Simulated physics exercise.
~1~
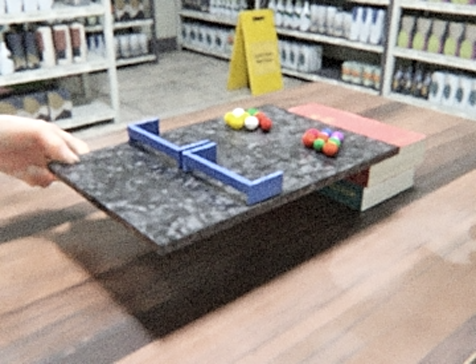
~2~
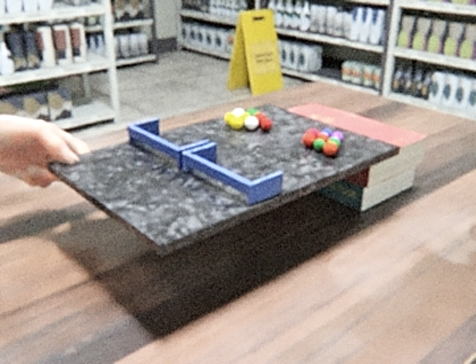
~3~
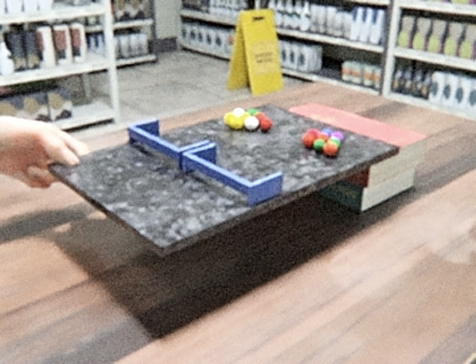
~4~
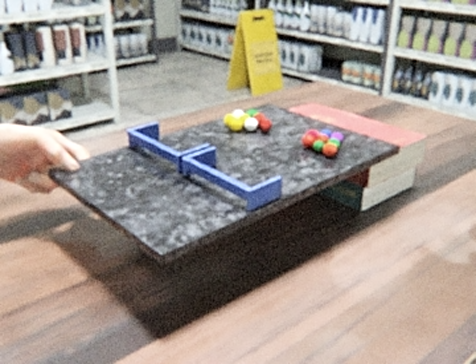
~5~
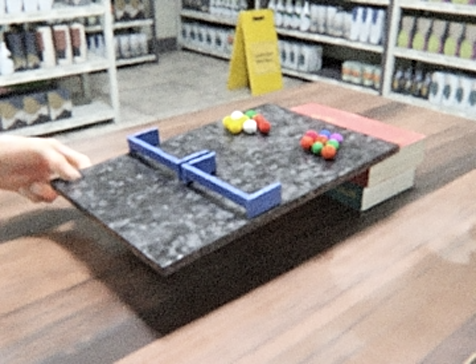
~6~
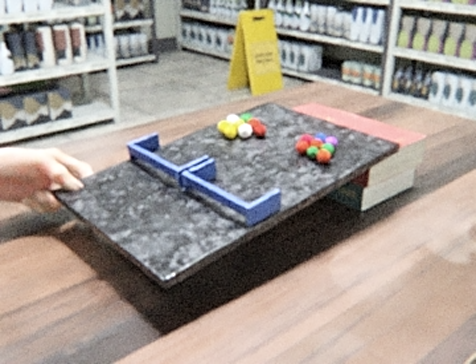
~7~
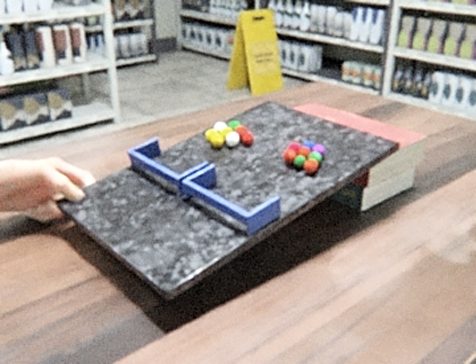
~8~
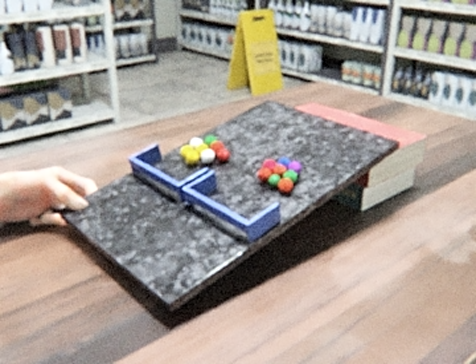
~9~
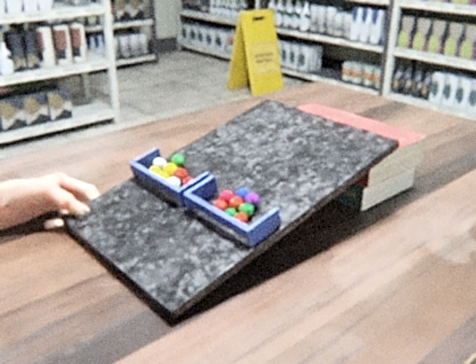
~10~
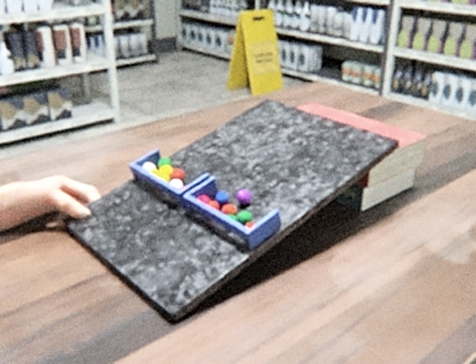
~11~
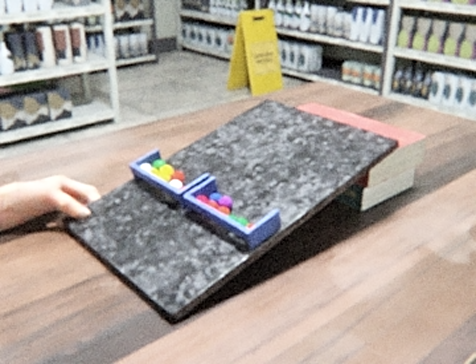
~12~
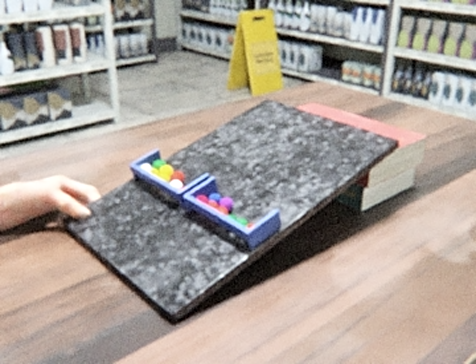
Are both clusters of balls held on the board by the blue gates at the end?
Yes, the near cluster is stopped by its blue gate, and the far cluster is stopped by its own gate too.
